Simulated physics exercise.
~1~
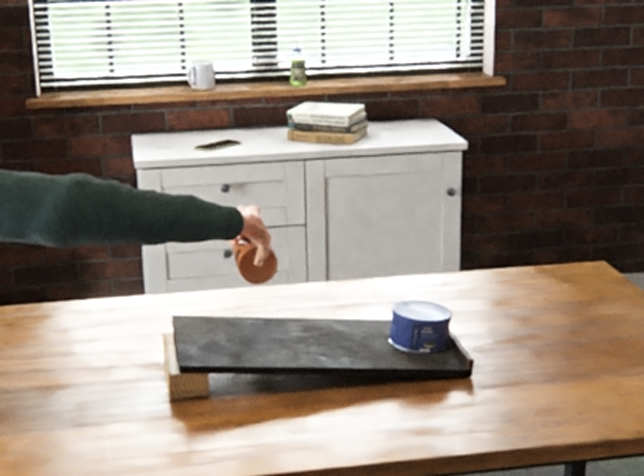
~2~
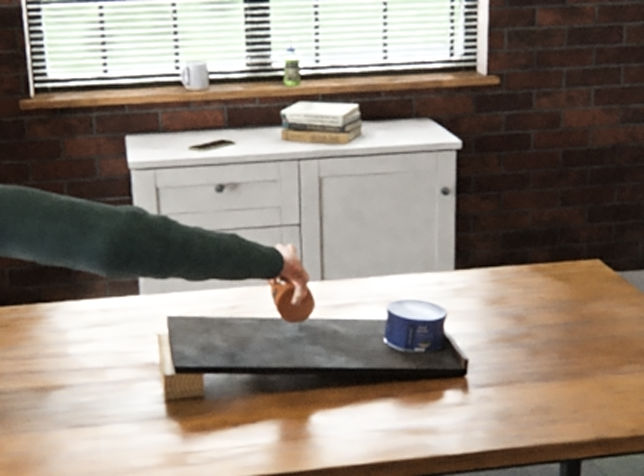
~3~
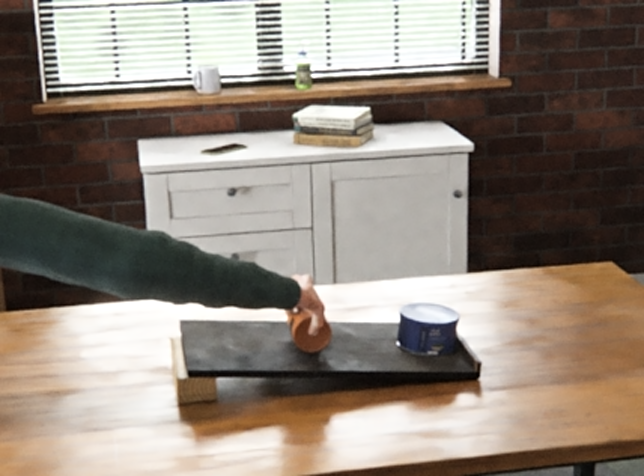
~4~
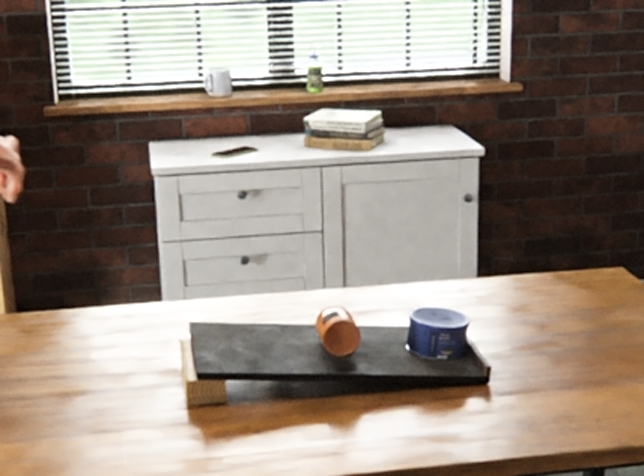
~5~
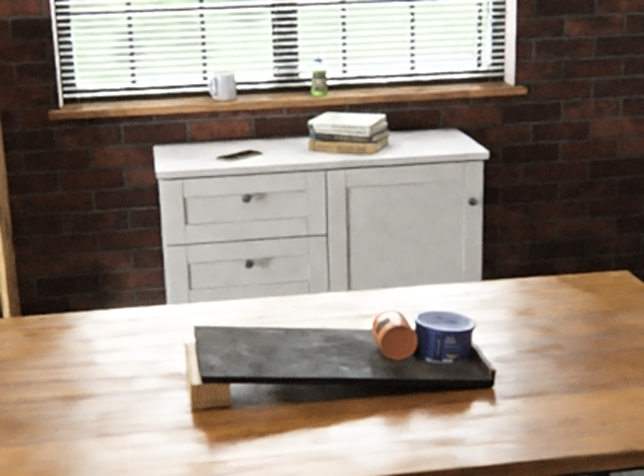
An arm in a dark green sleeve reaches in from the left over a wooden table, seen from the front and slightly above by a gently swaying camera. On the table a dark board slopes down to the right from a wooden block, with a blue tub near its low end, and behind stand a white cabinet and a window in a brick wall. The hand carries an orange jar right and lowers it on its side onto the board. It lets go and draws back left. The jar moves down the slope and ends beside the tub, which stays put.
